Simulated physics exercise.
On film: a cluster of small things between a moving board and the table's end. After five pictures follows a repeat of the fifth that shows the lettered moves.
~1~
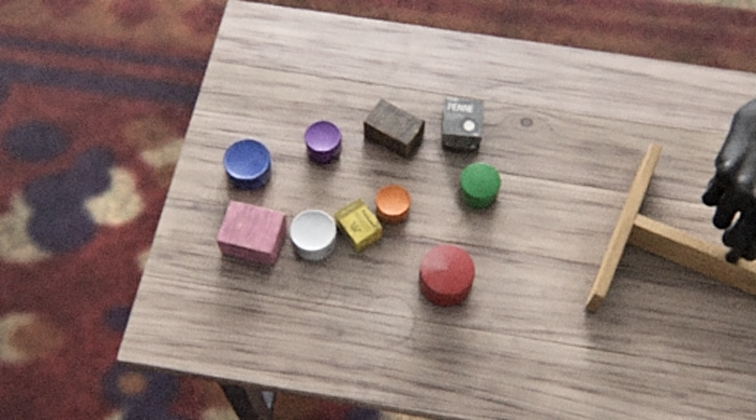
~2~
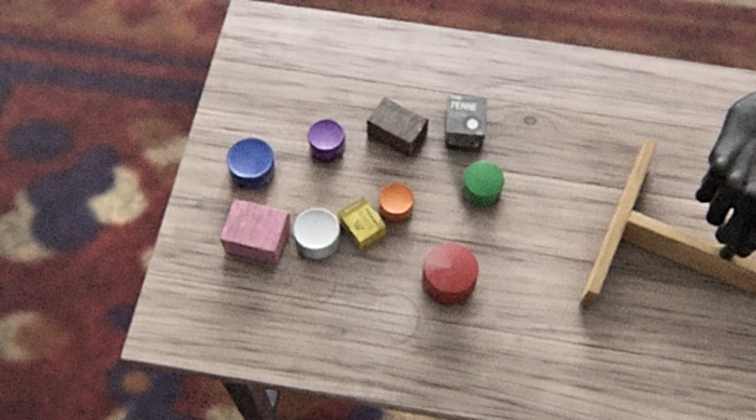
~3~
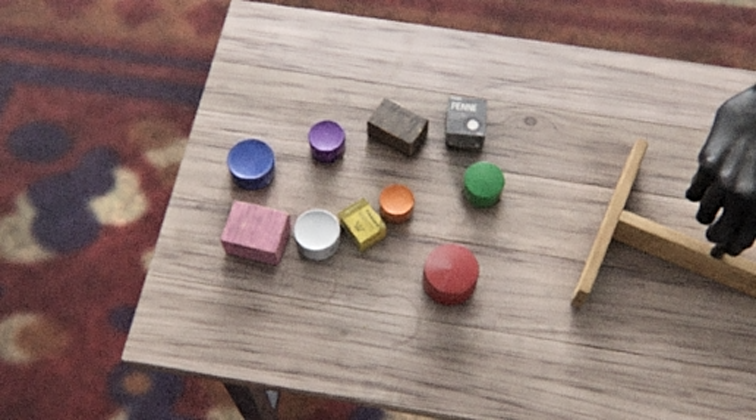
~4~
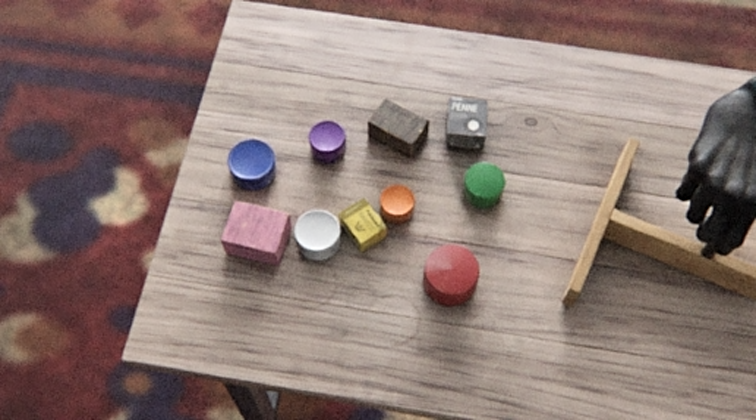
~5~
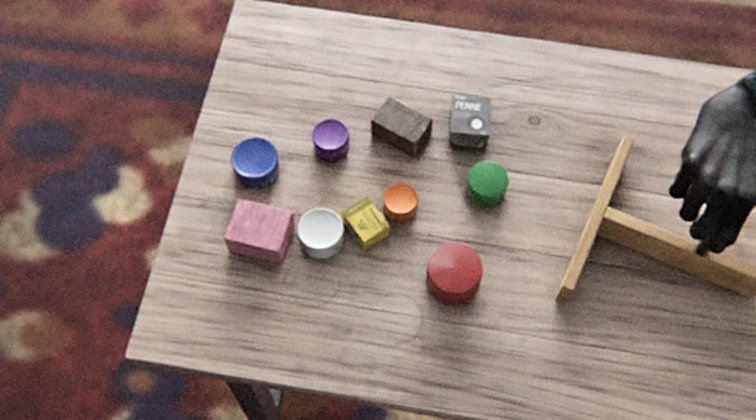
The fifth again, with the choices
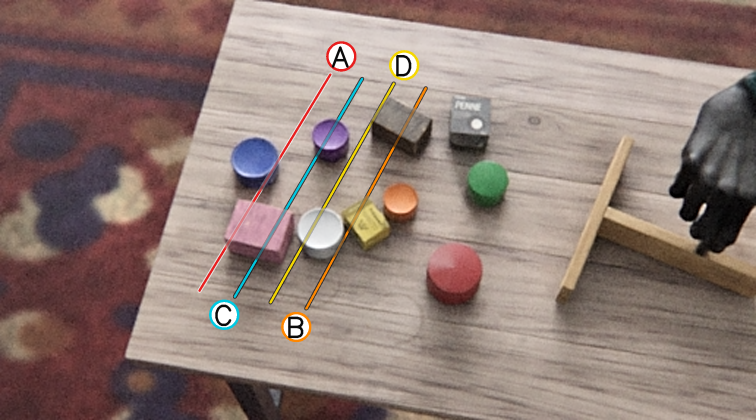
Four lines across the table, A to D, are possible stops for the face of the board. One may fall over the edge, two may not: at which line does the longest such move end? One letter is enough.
A is the last line within the limit.
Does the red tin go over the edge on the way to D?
No.
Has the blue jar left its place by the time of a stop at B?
No.
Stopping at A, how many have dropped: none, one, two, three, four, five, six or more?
The count is none.
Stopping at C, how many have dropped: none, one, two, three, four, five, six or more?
By then, none.
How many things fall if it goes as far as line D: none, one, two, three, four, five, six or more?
In all, none.
On the marked copy, A at (269, 176); B at (370, 191); C at (302, 181); D at (336, 186).
Taking A. A third of the way, board (479, 191); red tin (413, 260); green pot (461, 176).
Two thirds of the way, board (361, 172); pink block (229, 228); blue jar (254, 160).
When it is over, board (269, 158); blue jar (196, 126); white jar (191, 167); none fallen.
As for the rest, B is within the limit but short; C is within the limit but short; D is within the limit but short.
